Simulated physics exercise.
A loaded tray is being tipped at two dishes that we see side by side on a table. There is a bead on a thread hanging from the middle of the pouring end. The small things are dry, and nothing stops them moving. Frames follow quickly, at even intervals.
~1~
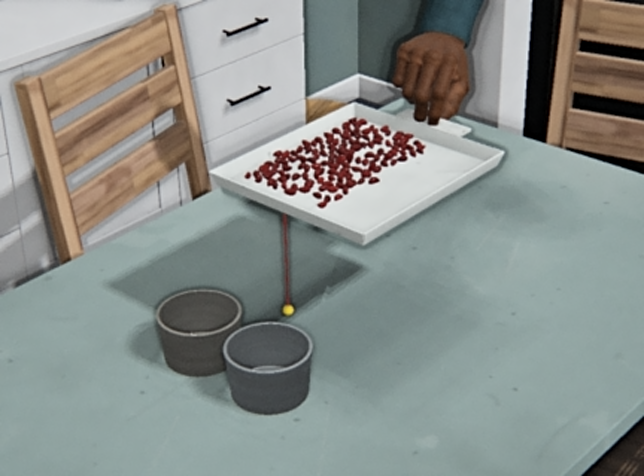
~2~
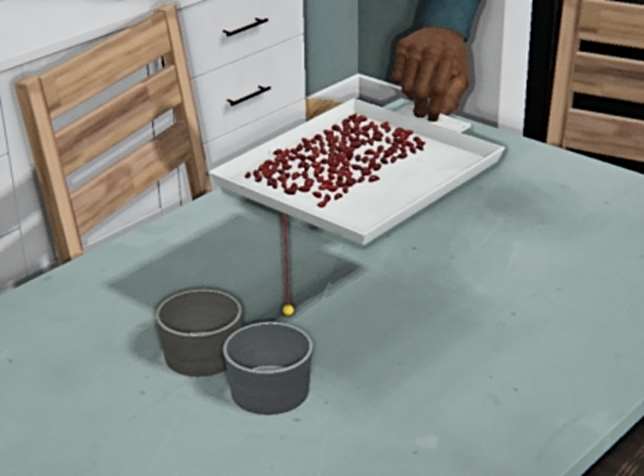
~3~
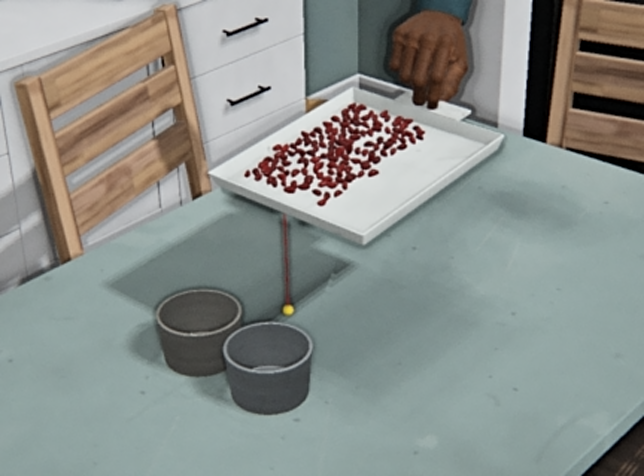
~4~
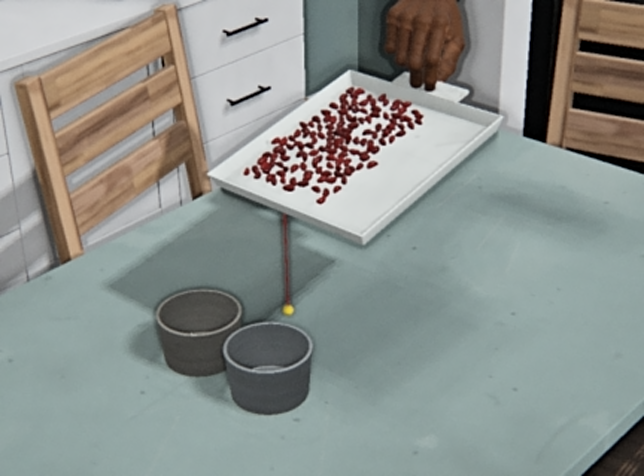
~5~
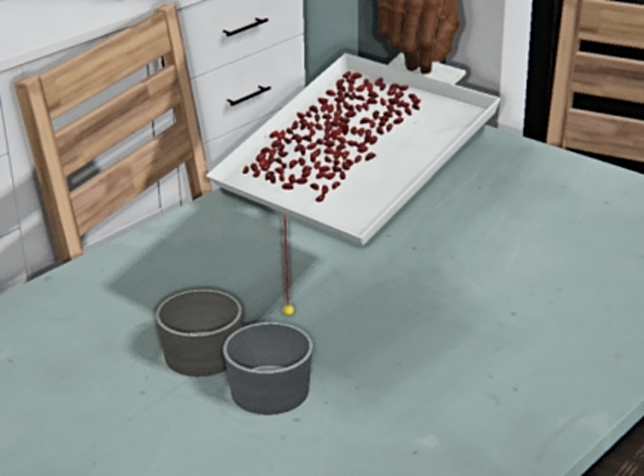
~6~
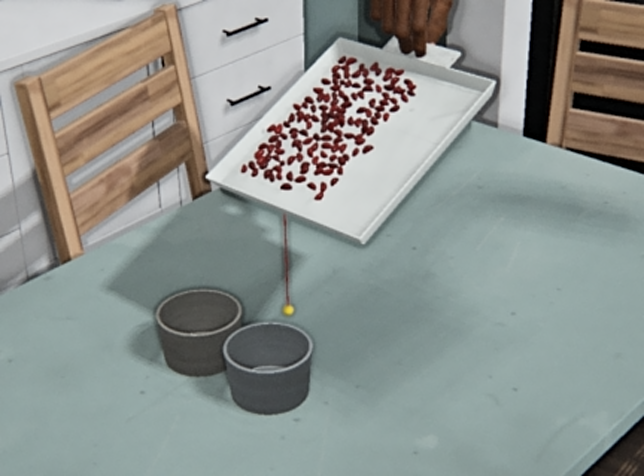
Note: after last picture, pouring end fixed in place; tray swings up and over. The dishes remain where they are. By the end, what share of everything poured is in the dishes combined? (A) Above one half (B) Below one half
Option A: Above one half.
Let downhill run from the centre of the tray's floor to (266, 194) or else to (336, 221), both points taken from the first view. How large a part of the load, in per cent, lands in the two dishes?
50 % then 10 %, roughly.
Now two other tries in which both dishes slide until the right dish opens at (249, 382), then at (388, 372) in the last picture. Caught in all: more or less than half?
In the first position shy of half, in the second shy of half.
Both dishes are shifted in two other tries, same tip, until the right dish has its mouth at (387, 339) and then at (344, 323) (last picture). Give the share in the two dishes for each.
0 and 0 in a hundred.
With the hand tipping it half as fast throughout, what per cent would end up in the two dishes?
About 80 %.
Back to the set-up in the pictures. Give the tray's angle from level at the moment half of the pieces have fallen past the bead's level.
That would be about 90 degrees from level.
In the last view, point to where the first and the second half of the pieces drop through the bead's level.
I'd place the first part at (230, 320) and the rest at (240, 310).
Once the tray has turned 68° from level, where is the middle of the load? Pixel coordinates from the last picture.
Somewhere near pixel (259, 200).
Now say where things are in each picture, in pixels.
Corners of the pouring end near (217, 171) and (363, 230), level; middle of the load near (343, 160), kidney beans; left dish near (170, 347); right dish near (239, 384); bead on its thread near (288, 310), in the first picture.
Corners of the pouring end near (216, 171) and (363, 230), level; middle of the load near (343, 158), in the second picture.
Corners of the pouring end near (216, 172) and (362, 231), tipped barely, level across its low end; middle of the load near (342, 151), in the third picture.
Corners of the pouring end near (215, 173) and (361, 231), tipped a little, level across its low end; middle of the load near (341, 141), in the fourth picture.
Corners of the pouring end near (214, 174) and (360, 232), tipped clearly, level across its low end; middle of the load near (339, 132), in the fifth picture.
Corners of the pouring end near (213, 175) and (359, 233), tipped clearly, level across its low end; middle of the load near (336, 124); left dish near (170, 347); right dish near (239, 384), in the sixth picture.
Shortly afterwards, tray tipped steeply; the bulk on the tray; near a quarter in the air.
Next, tray tipped past a quarter turn; only a few on the tray; near a quarter in the right dish; near a quarter in the left dish; near a quarter outside both; near a quarter in the air.
Some moments later, tray tipped past a quarter turn; near a third in the right dish; near a third in the left dish; near a quarter outside both.
In the end, tray tipped past a quarter turn; near a third in the right dish; near a third in the left dish; near a quarter outside both.
